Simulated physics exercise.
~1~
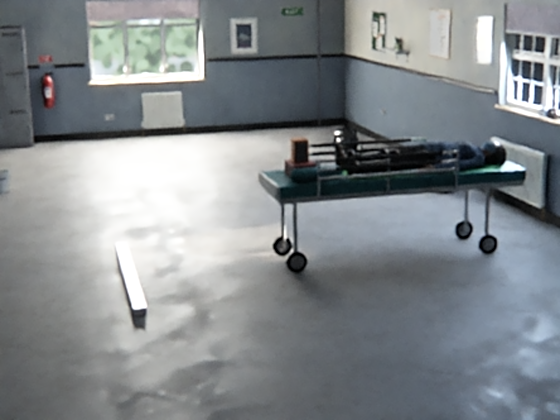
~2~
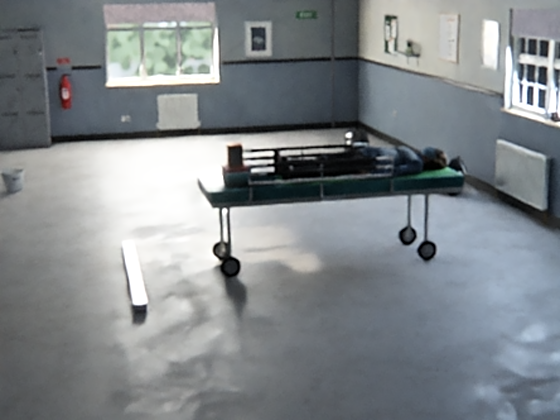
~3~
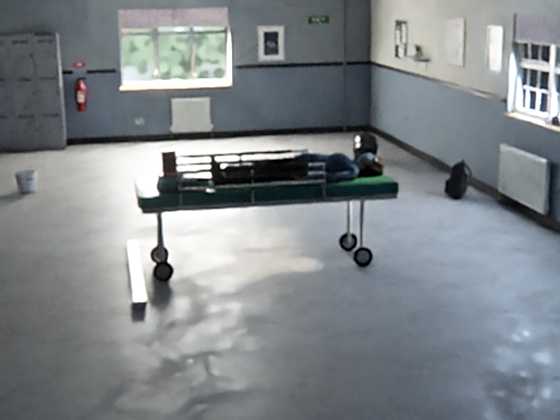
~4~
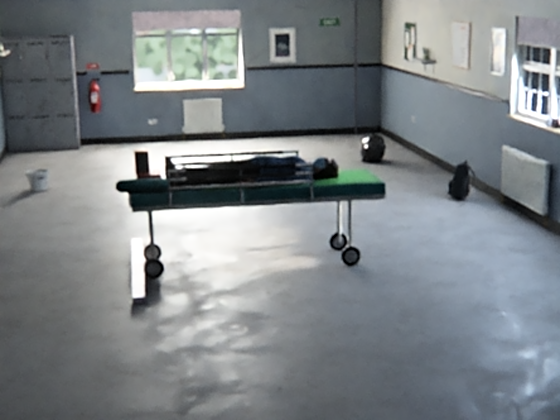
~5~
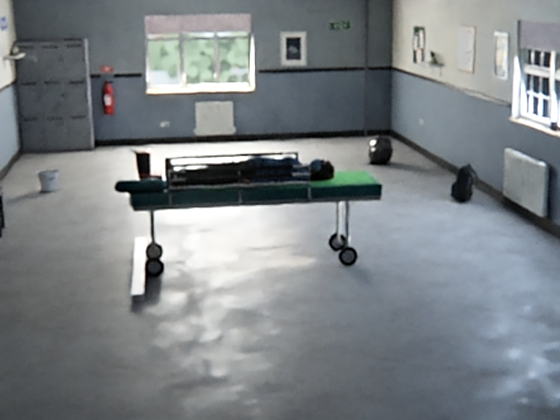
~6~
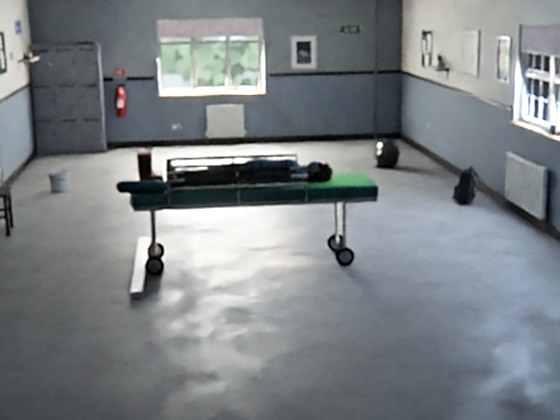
A bare hall with blue-grey lower walls, a red extinguisher and bright windows is seen from slightly above, the view drifting gently sideways. A dark-clothed person lies flat on a green-topped wheeled trolley, feet toward the left, with a small reddish case and other items at the foot end. The trolley rolls left across the grey floor toward a pale sill lying there. It reaches the sill and stops abruptly, staying level. The person and the items shift little, if at all, and everything remains aboard, with the feet short of the trolley's left end.
